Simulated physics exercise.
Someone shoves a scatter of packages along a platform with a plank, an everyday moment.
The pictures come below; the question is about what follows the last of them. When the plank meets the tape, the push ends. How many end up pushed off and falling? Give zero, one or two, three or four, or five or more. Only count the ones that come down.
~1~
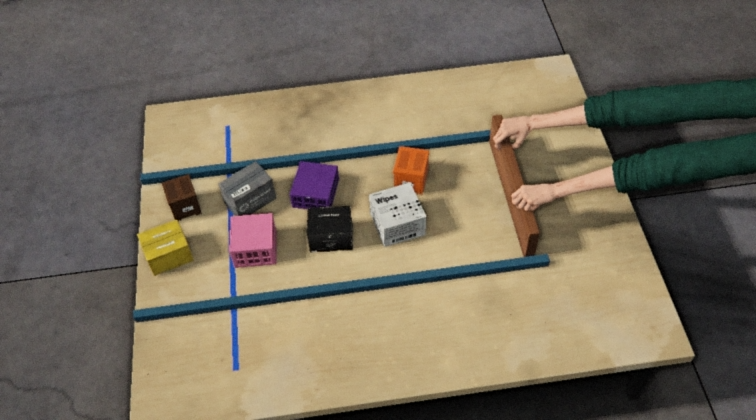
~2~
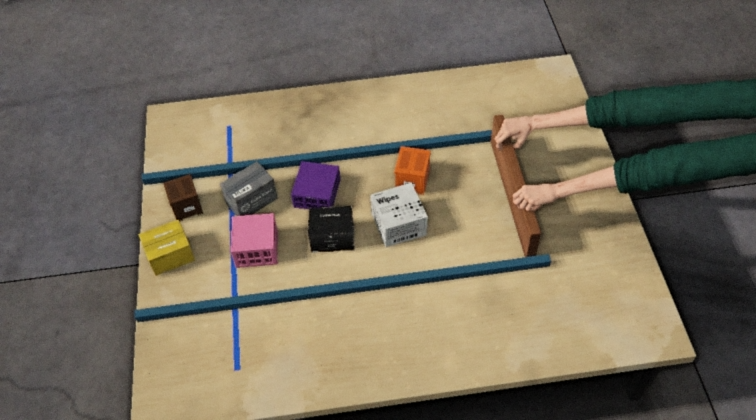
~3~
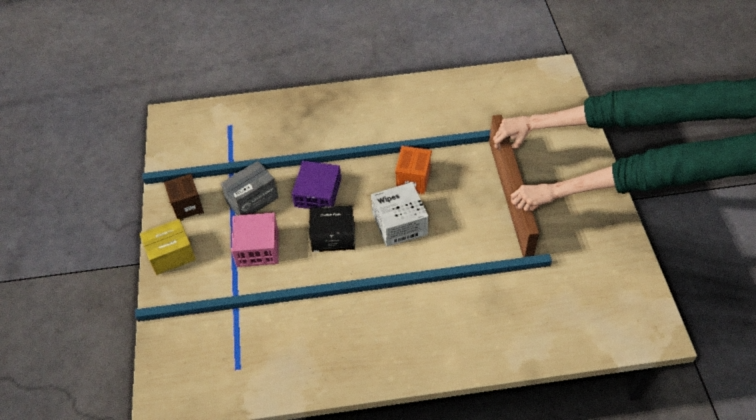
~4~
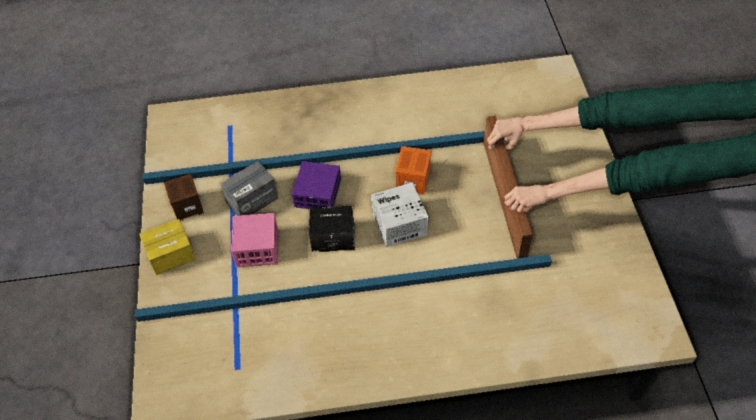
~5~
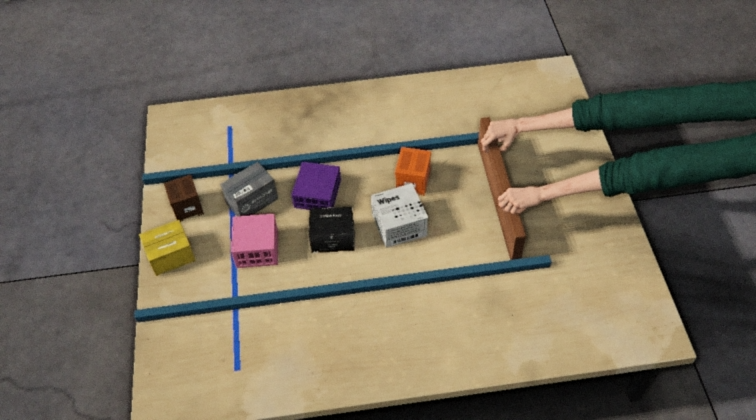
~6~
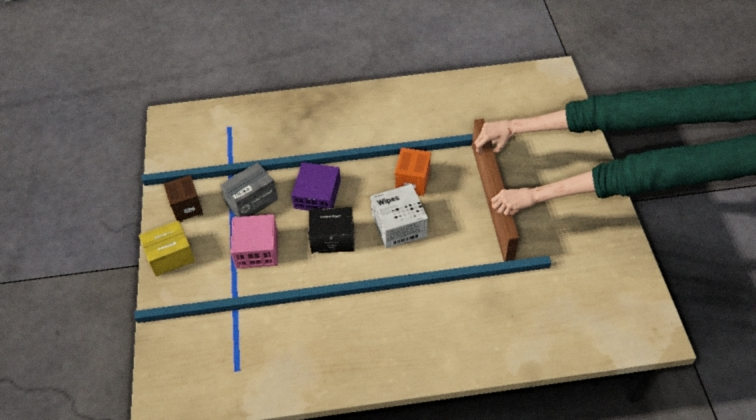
The ones going over the edge come to either three or four, I'd say.
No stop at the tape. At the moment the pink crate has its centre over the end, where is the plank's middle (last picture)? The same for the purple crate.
The middle is at (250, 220) when it's the pink crate, and at (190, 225) when it's the purple crate.
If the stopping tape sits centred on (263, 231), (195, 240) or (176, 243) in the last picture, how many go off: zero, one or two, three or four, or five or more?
In order: Just one or two, then five or over, then five or more.
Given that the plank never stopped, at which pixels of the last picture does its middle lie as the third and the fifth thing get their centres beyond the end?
It sits near (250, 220), and then near (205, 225).
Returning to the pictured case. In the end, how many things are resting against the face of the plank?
That makes 2.
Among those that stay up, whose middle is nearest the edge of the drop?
The one is the black box.
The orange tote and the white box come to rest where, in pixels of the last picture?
In order, first (215, 201), then (209, 238).
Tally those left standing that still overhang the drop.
The total comes out at 0.
Soon after, none off yet; yellow parcel at rest near (167, 248); brown tote at rest near (184, 199); grey parcel at rest near (250, 192).
Then, none off yet; yellow parcel at rest near (167, 248); brown tote at rest near (184, 199); grey parcel moved a little near (245, 193).
Further on, none off yet; yellow parcel moved about its own width near (129, 250); brown tote moved about its own width near (146, 203); grey parcel moved about its own width near (182, 194).
By the end, the number that fall off is three or four; fallen, pink crate, grey parcel, brown tote and yellow parcel.
